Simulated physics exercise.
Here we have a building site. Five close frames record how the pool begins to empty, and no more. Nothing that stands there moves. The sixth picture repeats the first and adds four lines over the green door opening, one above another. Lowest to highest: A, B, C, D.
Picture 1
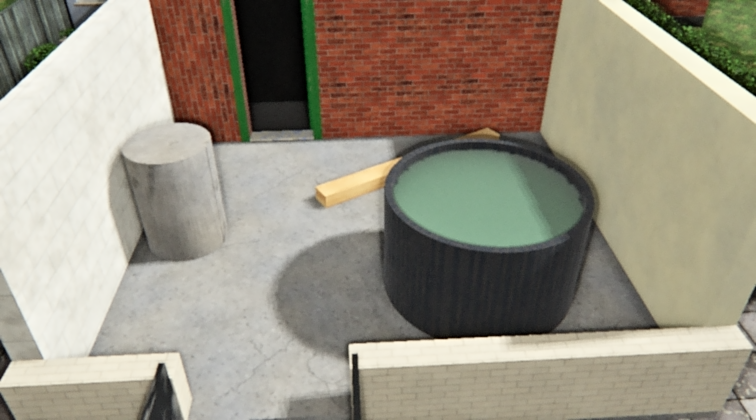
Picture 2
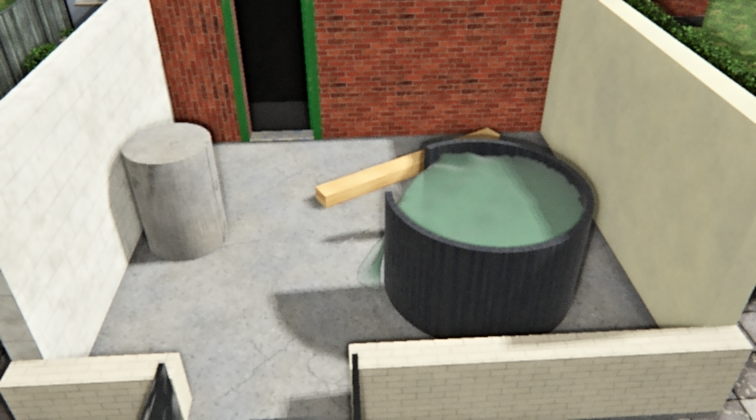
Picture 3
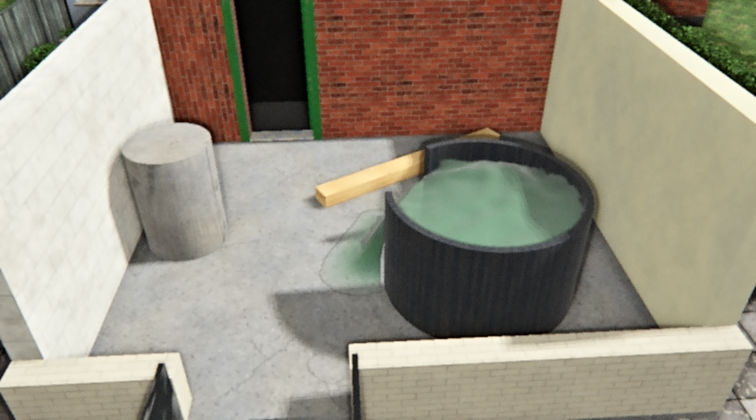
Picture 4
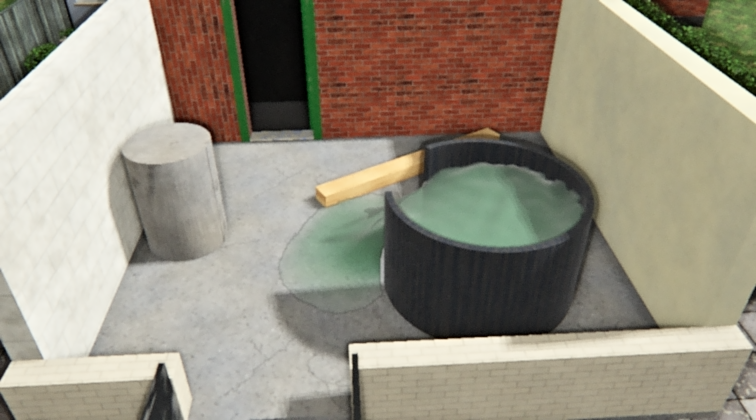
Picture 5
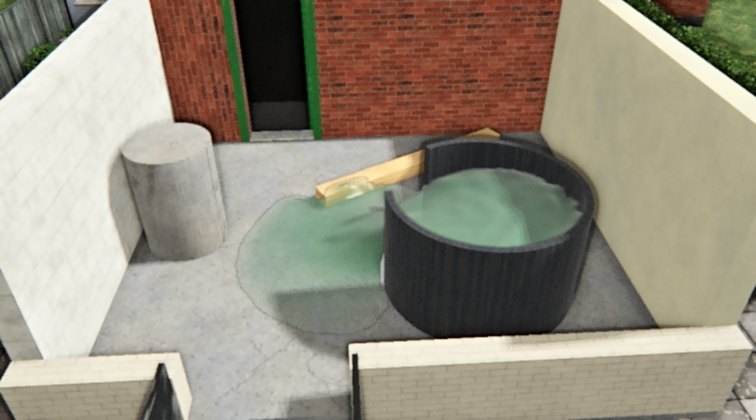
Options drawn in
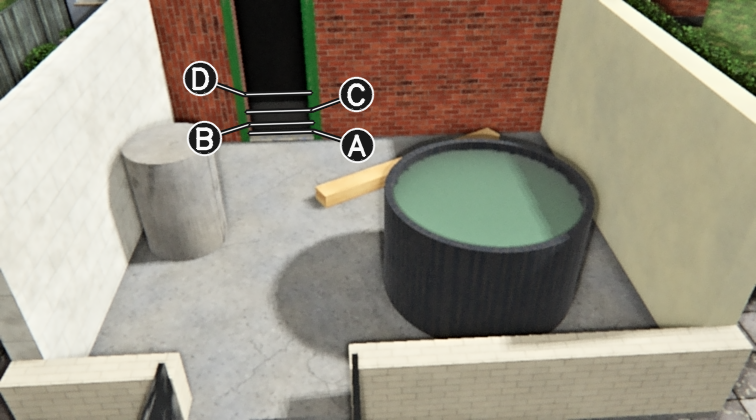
Green water in a round black pool churned as a gap appeared in its left side, then poured out and spread leftward across the grey ground, reaching the wooden beam lying behind.
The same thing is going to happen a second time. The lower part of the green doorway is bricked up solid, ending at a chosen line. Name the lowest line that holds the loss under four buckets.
I would pick line B.
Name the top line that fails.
A.
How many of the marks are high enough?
Three.
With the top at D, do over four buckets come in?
No, not at all.
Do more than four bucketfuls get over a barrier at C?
No.
In white, A at (281, 132); B at (280, 123); C at (279, 111); D at (277, 93); from the bottom up A, B, C, D.
If A is chosen, about 14 bucketfuls get in.
If B is chosen, a splash gets over, under a bucket.
If C is chosen, nothing gets over.
If D is chosen, nothing gets over.
